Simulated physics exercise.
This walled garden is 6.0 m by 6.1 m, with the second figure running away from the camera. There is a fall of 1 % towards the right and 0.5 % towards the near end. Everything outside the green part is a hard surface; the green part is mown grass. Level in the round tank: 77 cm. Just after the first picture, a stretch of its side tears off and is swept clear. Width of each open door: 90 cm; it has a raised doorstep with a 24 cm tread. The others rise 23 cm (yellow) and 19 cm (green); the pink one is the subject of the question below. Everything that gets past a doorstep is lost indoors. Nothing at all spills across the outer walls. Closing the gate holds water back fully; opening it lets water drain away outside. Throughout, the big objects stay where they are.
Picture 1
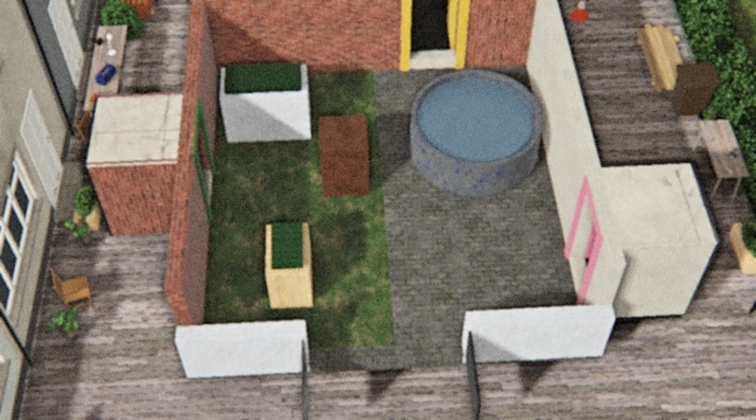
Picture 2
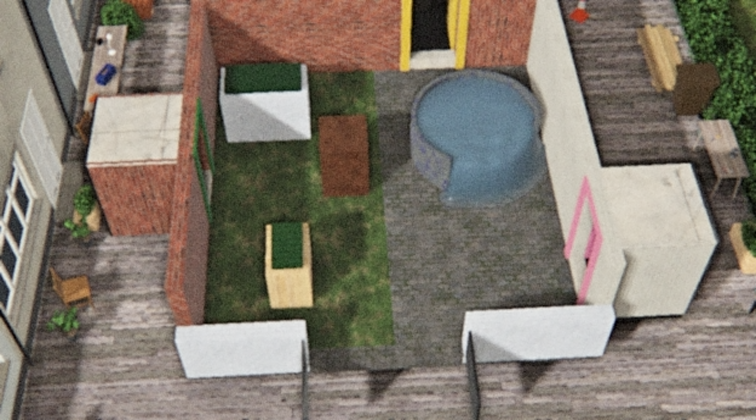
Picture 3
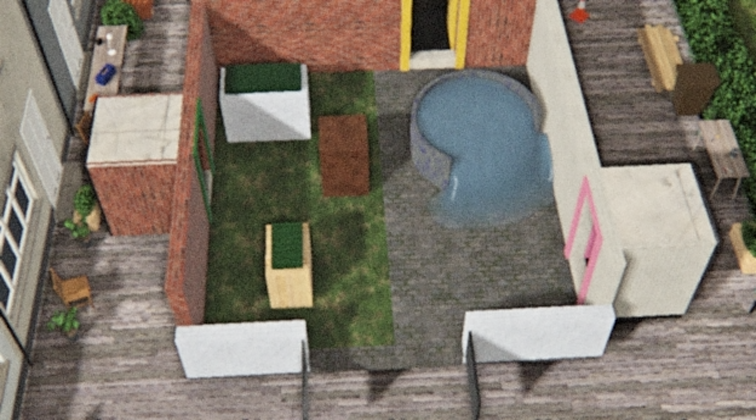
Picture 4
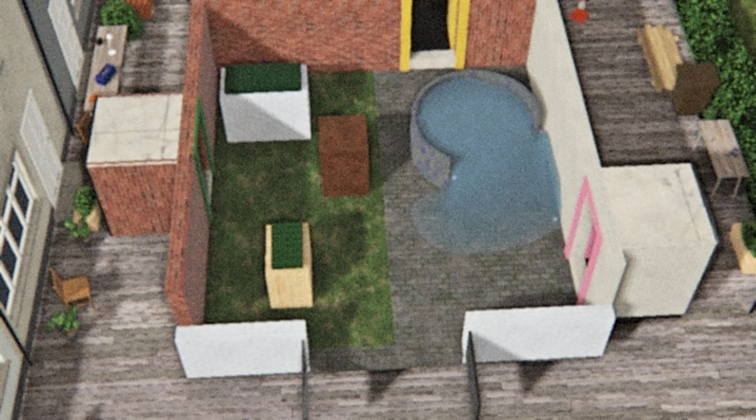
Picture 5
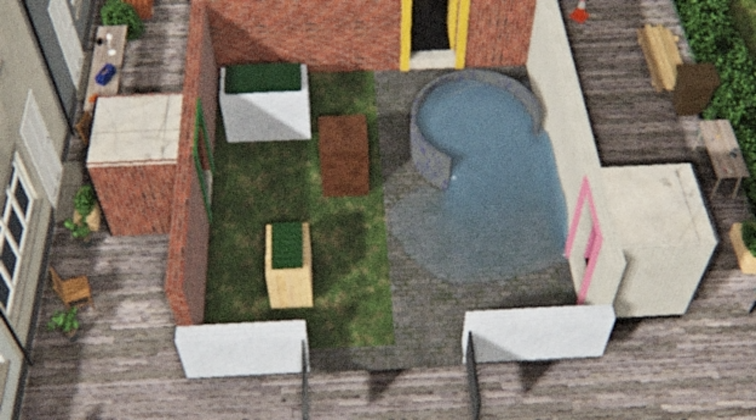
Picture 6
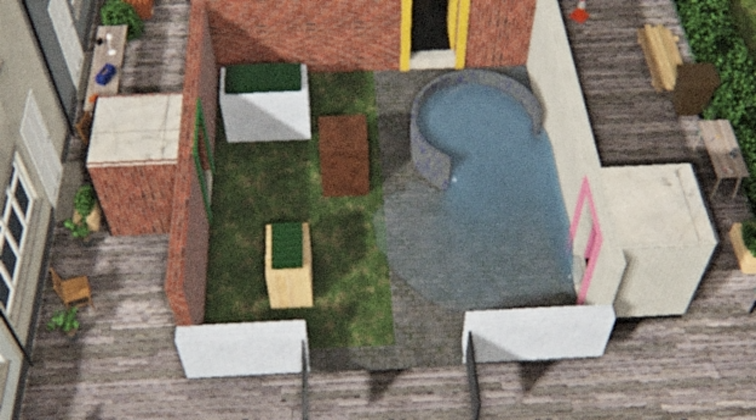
Water fills a round grey tank at the back right of a walled garden, seen from high above by a still camera. Mown grass with white, brown and pale wooden boxes lies left, grey paving right, a yellow-framed doorway behind and a pink door at the right wall. The tank's near side breaks away, and blue water pours out, spreading across the paving to the pink door as the tank's level lowers.
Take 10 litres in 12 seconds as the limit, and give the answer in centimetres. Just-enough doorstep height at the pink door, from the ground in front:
33 cm, roughly.
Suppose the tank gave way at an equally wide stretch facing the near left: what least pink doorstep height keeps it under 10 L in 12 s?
If so: Around 6.5 cm.
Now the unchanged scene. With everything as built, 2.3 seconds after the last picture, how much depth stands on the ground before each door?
Depths, in cm - pink: 23, yellow: 3, green: 0.
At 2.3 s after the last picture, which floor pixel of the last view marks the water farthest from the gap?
Lab note: Front tip approx. (261, 351).
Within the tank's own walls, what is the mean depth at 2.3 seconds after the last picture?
I'd put it at some 15 centimetres on average.
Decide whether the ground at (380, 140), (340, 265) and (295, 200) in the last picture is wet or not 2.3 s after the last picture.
Untouched; soaked; untouched.
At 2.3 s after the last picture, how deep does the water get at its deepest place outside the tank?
Up to some 31 centimetres, I'd say.
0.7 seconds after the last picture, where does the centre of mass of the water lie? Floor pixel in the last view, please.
The water is centred around (499, 202) in the last picture's pixels.
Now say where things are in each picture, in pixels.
In the first frame, the round tank at (477, 119) is whole and still, 77 cm deep; the pink door at (584, 245) is dry.
In the second frame, the gap is at (512, 176), the front 0.3 m out at (451, 205); the back of the round tank holds 77 cm.
In the third frame, the front is at (457, 227), 0.8 m from the gap at (511, 178); 1.5 m2 of floor is wet, 77 cm left at the back.
In the fourth frame, the gap is at (511, 180), the front 1.3 m out at (450, 250); the back of the round tank holds 75 cm.
In the fifth frame, water pours out at (511, 180) and has run 1.8 m, to (461, 280); about 7 cm deep outside, 65 cm at the back.
In the sixth frame, water pours out at (511, 181) and has run 2.3 m, to (472, 308); about 6 cm deep outside, 57 cm at the back; water is at the pink door at (584, 245).
Then, 0.7 s after the last picture water covers 35 % of the floor, deepest (62 cm) near (570, 326); 18 cm at the pink door, 17 litres in over its 7 cm doorstep.
Then, 2.3 s after the last picture water covers 50 % of the floor, deepest (31 cm) near (583, 335); 23 cm at the pink door, 139 litres in over its 7 cm doorstep.
Then, 11.3 s after the last picture water covers 95 % of the floor, deepest (8 cm) near (560, 336); 7 cm at the pink door, 320 litres in over its 7 cm doorstep.
At the pink door as built, the water peaked near 26 cm, 1.9 s after the last picture.
With a doorstep of 28.5 cm, 21 litres would have come in within the 12 s; with 38.5 cm, 4 litres. So under 10 litres takes about 33 cm.
